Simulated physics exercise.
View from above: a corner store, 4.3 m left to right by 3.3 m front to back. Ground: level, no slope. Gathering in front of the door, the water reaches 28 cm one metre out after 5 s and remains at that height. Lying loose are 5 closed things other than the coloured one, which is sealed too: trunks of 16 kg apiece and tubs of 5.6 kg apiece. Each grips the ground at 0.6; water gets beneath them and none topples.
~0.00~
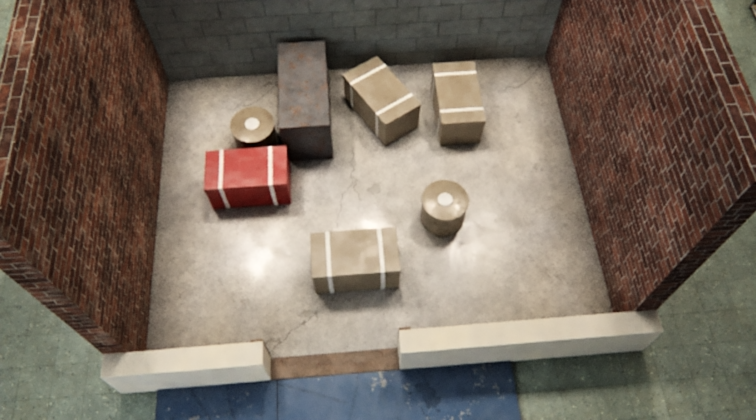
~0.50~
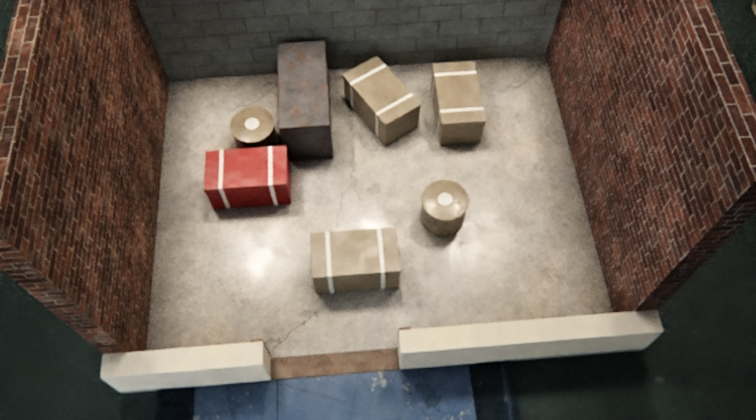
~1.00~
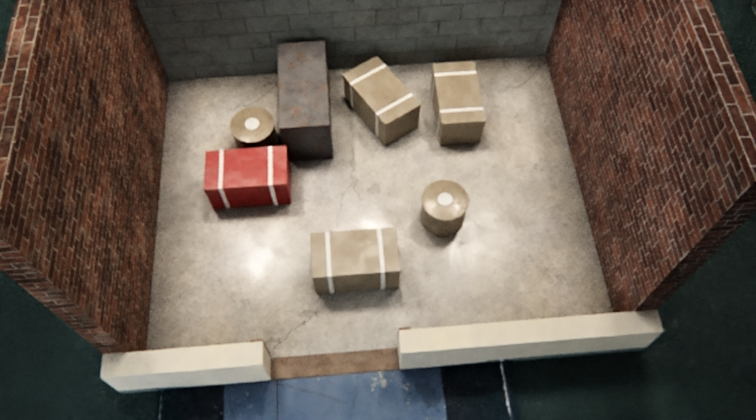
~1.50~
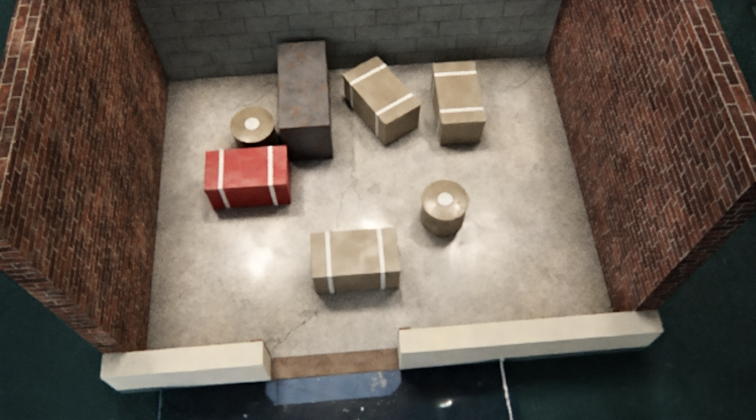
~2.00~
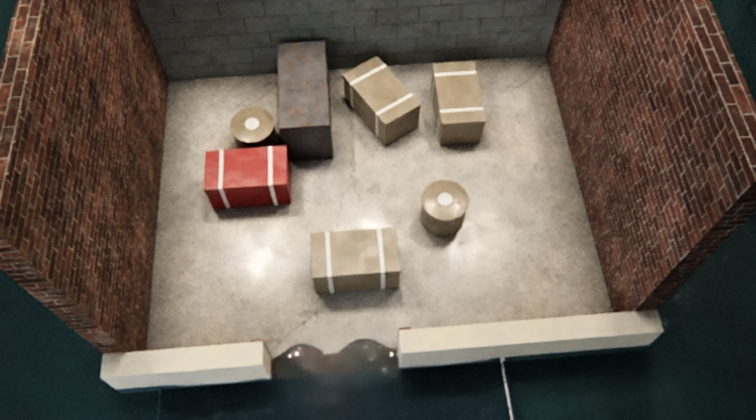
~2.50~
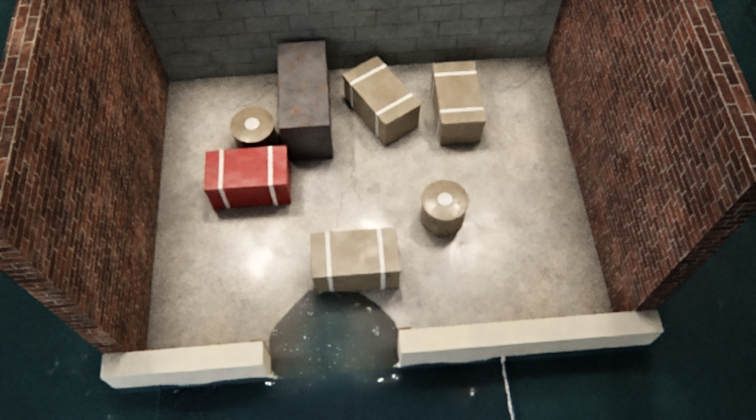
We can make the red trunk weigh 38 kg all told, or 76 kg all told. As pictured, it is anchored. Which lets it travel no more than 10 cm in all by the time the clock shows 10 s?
It needs the heavy one.
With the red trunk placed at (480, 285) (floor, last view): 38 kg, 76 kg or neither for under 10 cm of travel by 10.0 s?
It turns out that both loads succeed.
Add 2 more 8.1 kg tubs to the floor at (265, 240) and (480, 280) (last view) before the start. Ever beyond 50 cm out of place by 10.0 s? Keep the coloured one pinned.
First exceeds it, then stays inside.
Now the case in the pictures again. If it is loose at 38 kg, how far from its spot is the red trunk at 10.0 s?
Displacement near 120 cm.
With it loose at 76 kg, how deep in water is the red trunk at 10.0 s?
14 cm, roughly.
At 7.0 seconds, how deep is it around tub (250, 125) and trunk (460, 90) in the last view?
About 2 and 7 cm.
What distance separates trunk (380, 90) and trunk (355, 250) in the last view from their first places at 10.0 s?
First 40 cm, then 200 cm.
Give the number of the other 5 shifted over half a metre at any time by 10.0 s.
All told, that gives 5.
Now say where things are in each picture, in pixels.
The red trunk at (246, 167), on the bottom; 0.0 m2 under water; 0 of 6 have shifted, in the first picture.
The red trunk at (246, 167) rests on the ground; water covers 0.0 m2; 0 of 6 have shifted, in the second picture.
The red trunk at (246, 167) rests on the ground; water covers 0.0 m2; 0 of 6 have shifted, in the third picture.
The red trunk at (246, 167), on the bottom; water covers 0.0 m2; 0 of 6 have shifted, in the fourth picture.
The red trunk at (246, 167), on the bottom; 0.0 m2 under water; 0 of 6 have shifted, in the fifth picture.
The red trunk at (246, 167) rests on the ground; 0.5 m2 under water; 0 of 6 have shifted, in the sixth picture.
After 3.5 s the red trunk would be 0 cm from its start with 38 kg and 0 cm from its start with 76 kg; 0 cm of water round it then.
After 4.5 s the red trunk would be 0 cm from its start with 38 kg and 0 cm from its start with 76 kg; 5 cm of water round it then.
After 7.0 s the red trunk would be 78 cm from its start with 38 kg and 0 cm from its start with 76 kg; 11 cm of water round it then.
After 10.0 s the red trunk would be 117 cm from its start with 38 kg and 0 cm from its start with 76 kg; 14 cm of water round it then.
